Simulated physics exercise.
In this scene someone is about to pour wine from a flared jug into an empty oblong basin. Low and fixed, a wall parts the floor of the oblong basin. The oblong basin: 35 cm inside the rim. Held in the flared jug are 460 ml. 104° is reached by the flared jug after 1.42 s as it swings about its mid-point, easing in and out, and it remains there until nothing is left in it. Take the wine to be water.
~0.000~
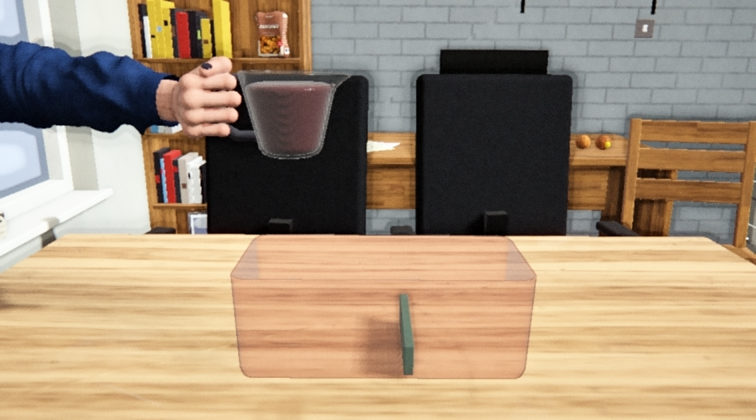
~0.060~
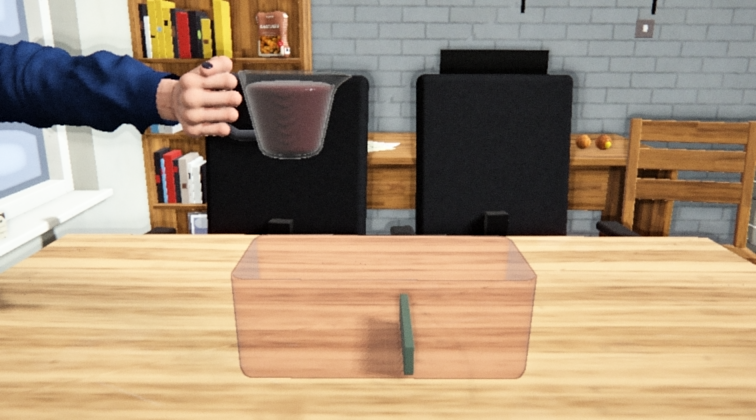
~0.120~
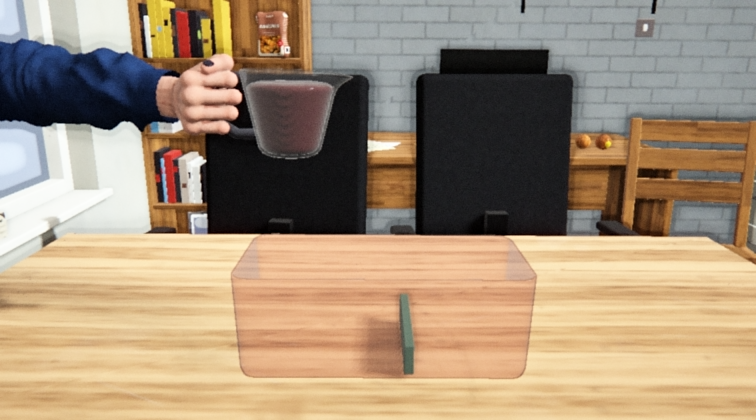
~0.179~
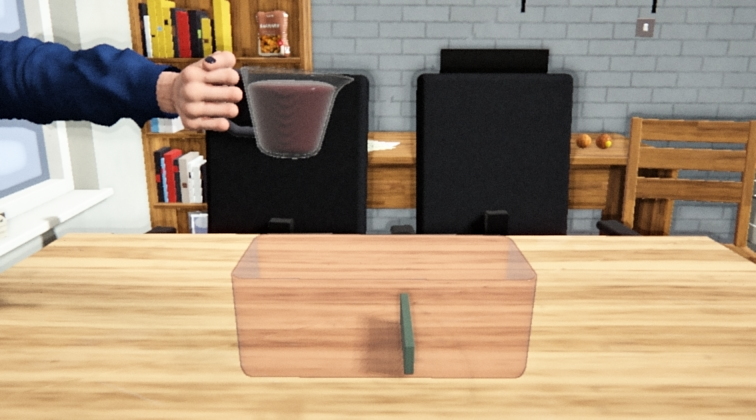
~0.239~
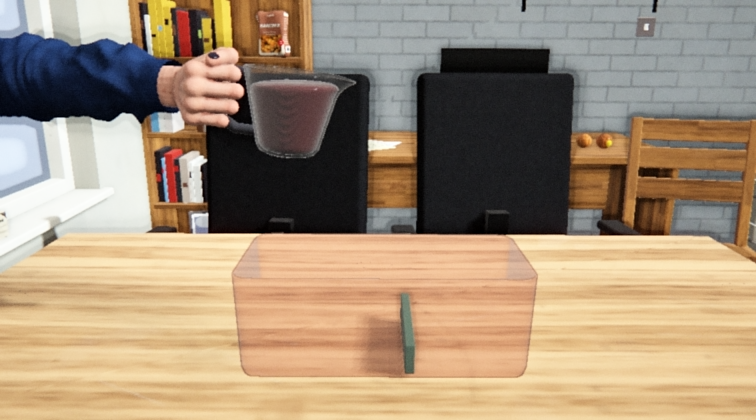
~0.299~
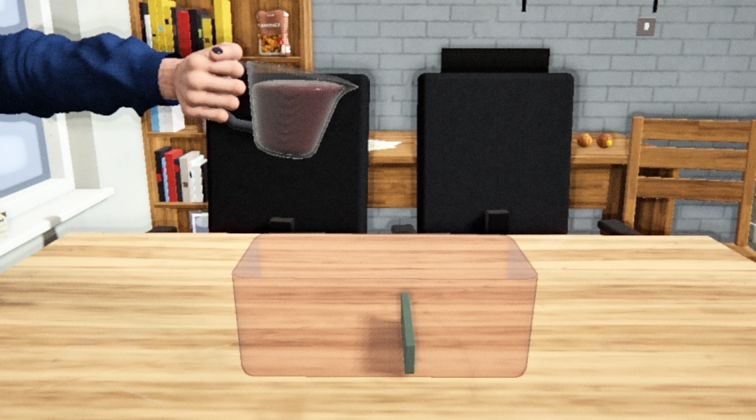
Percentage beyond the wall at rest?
54 per cent.
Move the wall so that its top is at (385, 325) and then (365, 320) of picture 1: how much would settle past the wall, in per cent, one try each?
I'd say 80 percent on the first go, 90 percent on the next.
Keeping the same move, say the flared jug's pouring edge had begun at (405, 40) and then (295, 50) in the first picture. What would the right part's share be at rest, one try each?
I'd expect close to 85 per cent and then close to 5 per cent.
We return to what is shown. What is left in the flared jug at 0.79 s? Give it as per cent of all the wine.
Close to 64 in a hundred.
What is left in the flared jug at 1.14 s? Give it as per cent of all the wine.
What remains is about 10 percent of it all.
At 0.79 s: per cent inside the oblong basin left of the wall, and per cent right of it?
I'd say some 2 on the left and some 10 on the right.
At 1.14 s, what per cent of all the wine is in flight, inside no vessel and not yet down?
I'd put it at about 16 per cent of the liquid.
Then, 0.79 s in, the tilt is 61° and 65 per cent is still to pour, 2 is left of the wall and 9 right of it.
Then, 1.14 s in, the tilt is 94° and 10 per cent is still to pour, 25 is left of the wall and 50 right of it.
Then, 1.51 s in, the tilt is 104° and 0 per cent is still to pour, 46 is left of the wall and 54 right of it.
Then, 1.92 s in, the tilt is 104° and 0 per cent is still to pour, 45 is left of the wall and 54 right of it.
Finally, 45 per cent lies left of the wall, 54 right of it and 1 outside.
